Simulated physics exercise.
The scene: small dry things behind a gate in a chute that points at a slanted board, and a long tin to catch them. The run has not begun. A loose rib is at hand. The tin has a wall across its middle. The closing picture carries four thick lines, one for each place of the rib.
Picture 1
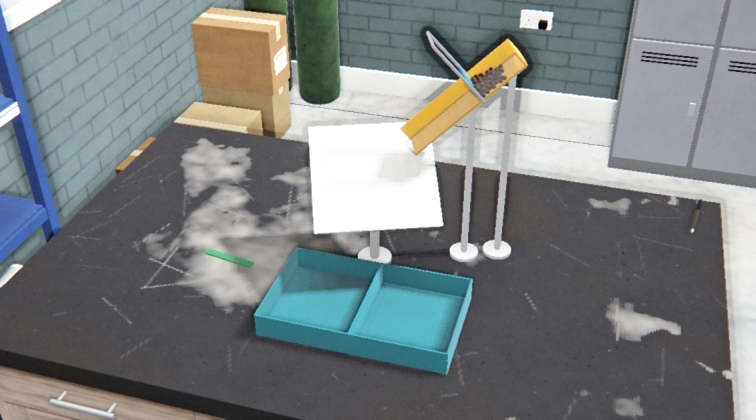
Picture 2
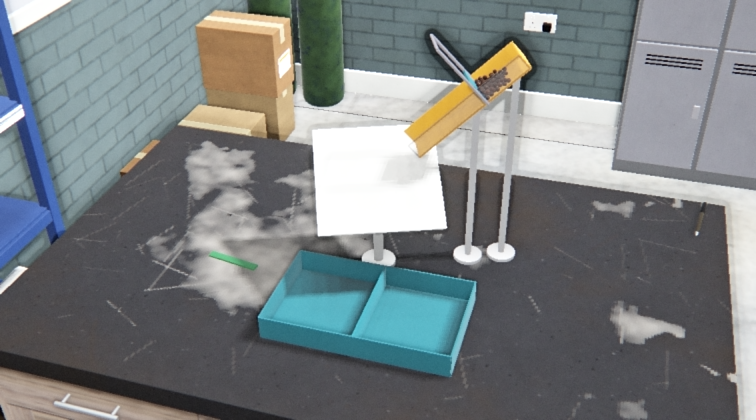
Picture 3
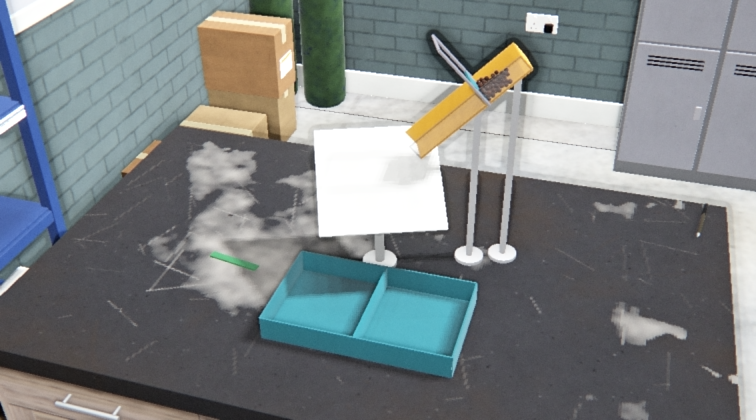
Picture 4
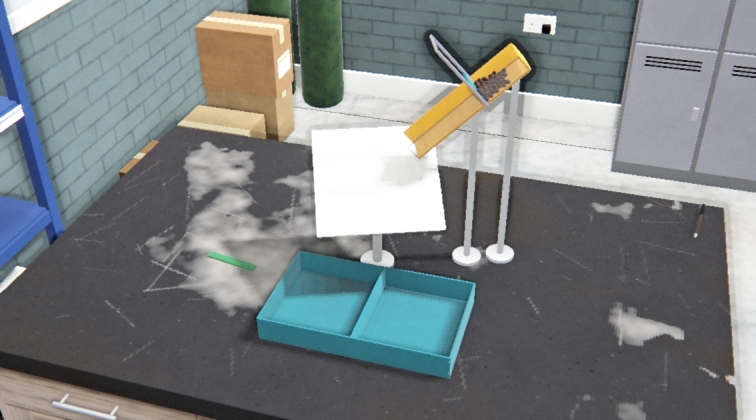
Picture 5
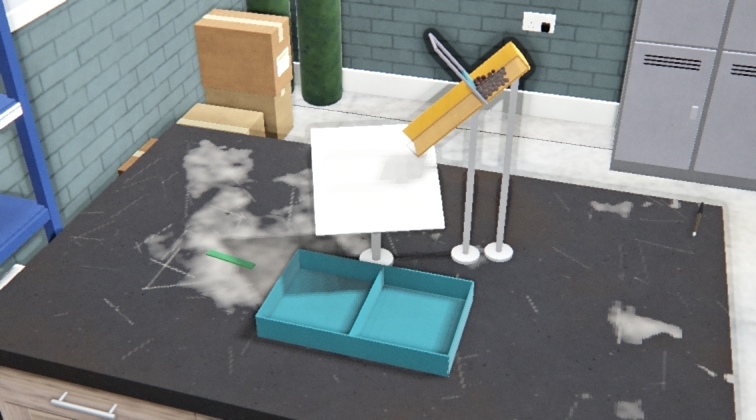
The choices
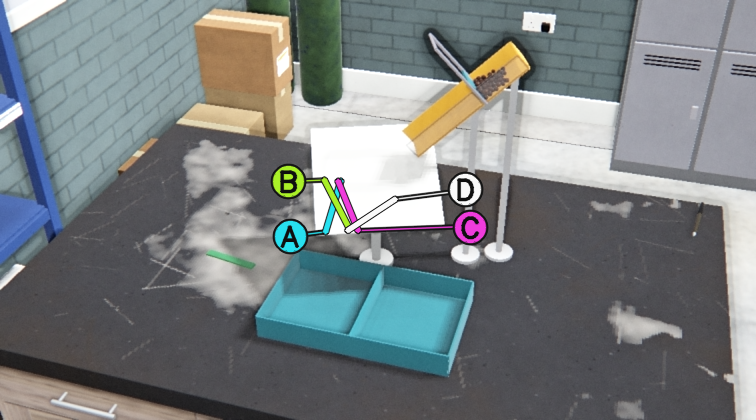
Camera drifting very slightly over a dark worktop, where a yellow chute, tilted white board and divided teal tray stay still.
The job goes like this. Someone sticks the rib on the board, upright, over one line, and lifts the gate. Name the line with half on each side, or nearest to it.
Use line B.
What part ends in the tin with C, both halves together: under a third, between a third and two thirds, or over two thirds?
Over two thirds.
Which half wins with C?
Right.
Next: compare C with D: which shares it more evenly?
That would be C.
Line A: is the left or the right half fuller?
The left half.
On the marked copy, line A from (340, 181) to (325, 231); line B from (324, 179) to (348, 227); line C from (338, 181) to (358, 230); line D from (395, 199) to (347, 230).
If A is chosen, of what is caught, most in the left half, a small part in the right.
If B is chosen, of what is caught, about a third in the left half, about two thirds in the right.
If C is chosen, of what is caught, about a quarter in the left half, most in the right.
If D is chosen, of what is caught, nearly all in the left half, a stray few in the right.
